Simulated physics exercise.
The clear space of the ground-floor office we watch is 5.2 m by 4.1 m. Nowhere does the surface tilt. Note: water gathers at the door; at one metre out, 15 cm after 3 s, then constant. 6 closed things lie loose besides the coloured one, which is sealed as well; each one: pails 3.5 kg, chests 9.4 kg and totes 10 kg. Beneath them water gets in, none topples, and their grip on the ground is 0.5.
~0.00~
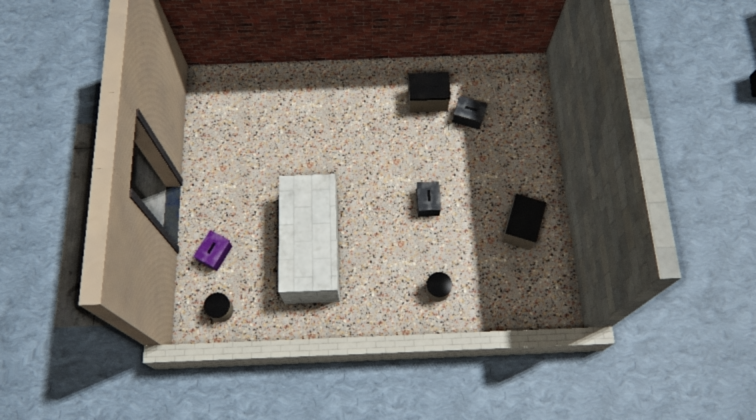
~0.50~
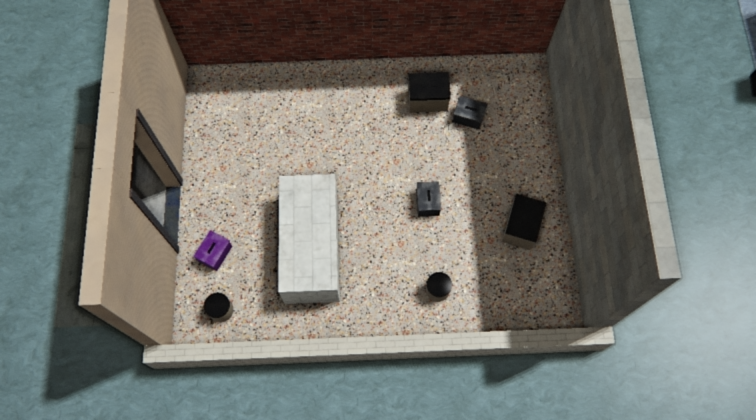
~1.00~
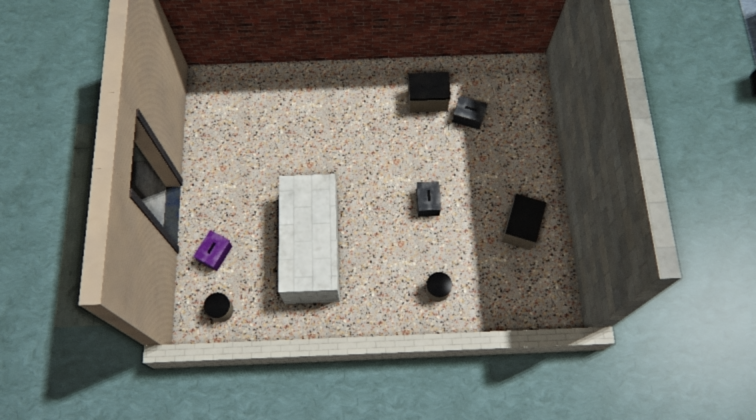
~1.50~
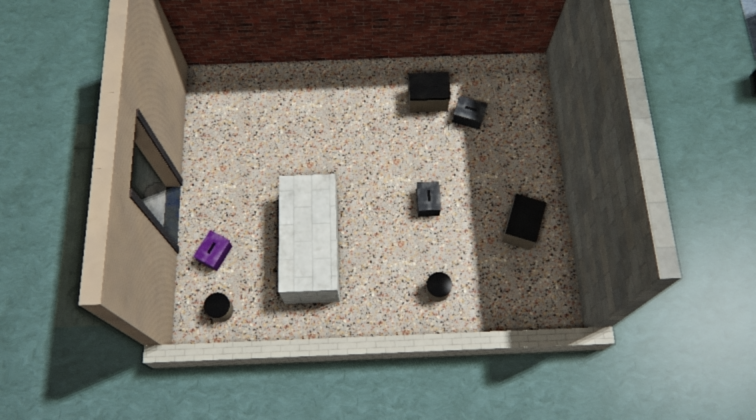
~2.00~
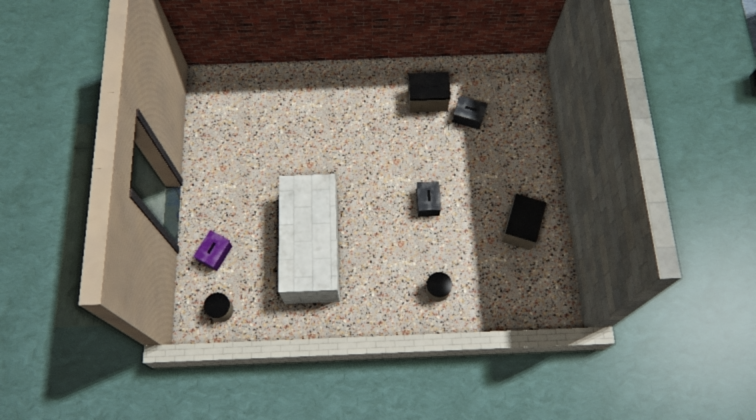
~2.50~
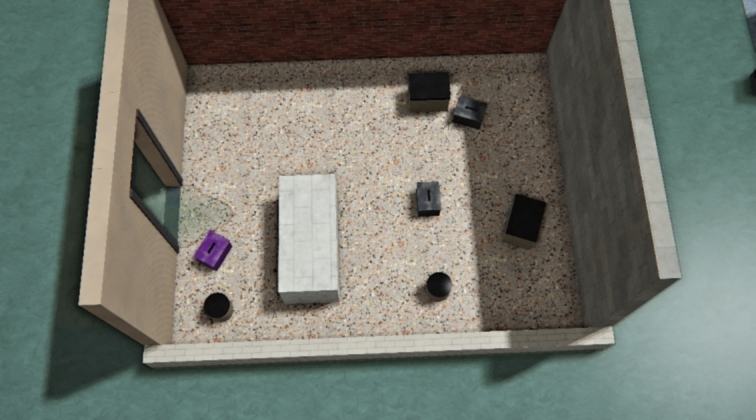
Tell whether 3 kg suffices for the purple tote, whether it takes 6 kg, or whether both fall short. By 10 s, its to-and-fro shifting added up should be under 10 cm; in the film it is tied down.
Both fall short.
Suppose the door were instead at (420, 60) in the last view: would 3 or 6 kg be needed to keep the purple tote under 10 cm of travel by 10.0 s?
Lab note: Lower mass sufficient.
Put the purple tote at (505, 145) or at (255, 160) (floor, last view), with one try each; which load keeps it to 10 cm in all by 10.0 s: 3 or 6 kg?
Taking the two spots in turn, both keep it, then neither keeps it.
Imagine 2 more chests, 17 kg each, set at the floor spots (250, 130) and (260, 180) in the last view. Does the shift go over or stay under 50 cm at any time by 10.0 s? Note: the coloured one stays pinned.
In that order: Within it, beyond it.
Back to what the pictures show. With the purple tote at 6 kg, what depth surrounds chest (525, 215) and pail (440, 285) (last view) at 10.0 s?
Depths: Near 0 cm, then near 2 cm.
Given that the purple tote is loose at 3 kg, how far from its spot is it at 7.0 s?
Close to 100 centimetres.
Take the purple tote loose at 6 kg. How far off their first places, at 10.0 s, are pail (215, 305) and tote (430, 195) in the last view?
In that order: 50 cm, 0 cm.
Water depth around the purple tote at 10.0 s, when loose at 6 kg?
Around 6 cm.
After 3.5 s the purple tote would be 22 cm from its start with 3 kg and 6 cm from its start with 6 kg; 3 cm of water round it then.
After 4.5 s the purple tote would be 65 cm from its start with 3 kg and 38 cm from its start with 6 kg; 3 cm of water round it then.
After 7.0 s the purple tote would be 109 cm from its start with 3 kg and 51 cm from its start with 6 kg; 5 cm of water round it then.
After 10.0 s the purple tote would be 12 cm from its start with 3 kg and 65 cm from its start with 6 kg; 6 cm of water round it then.
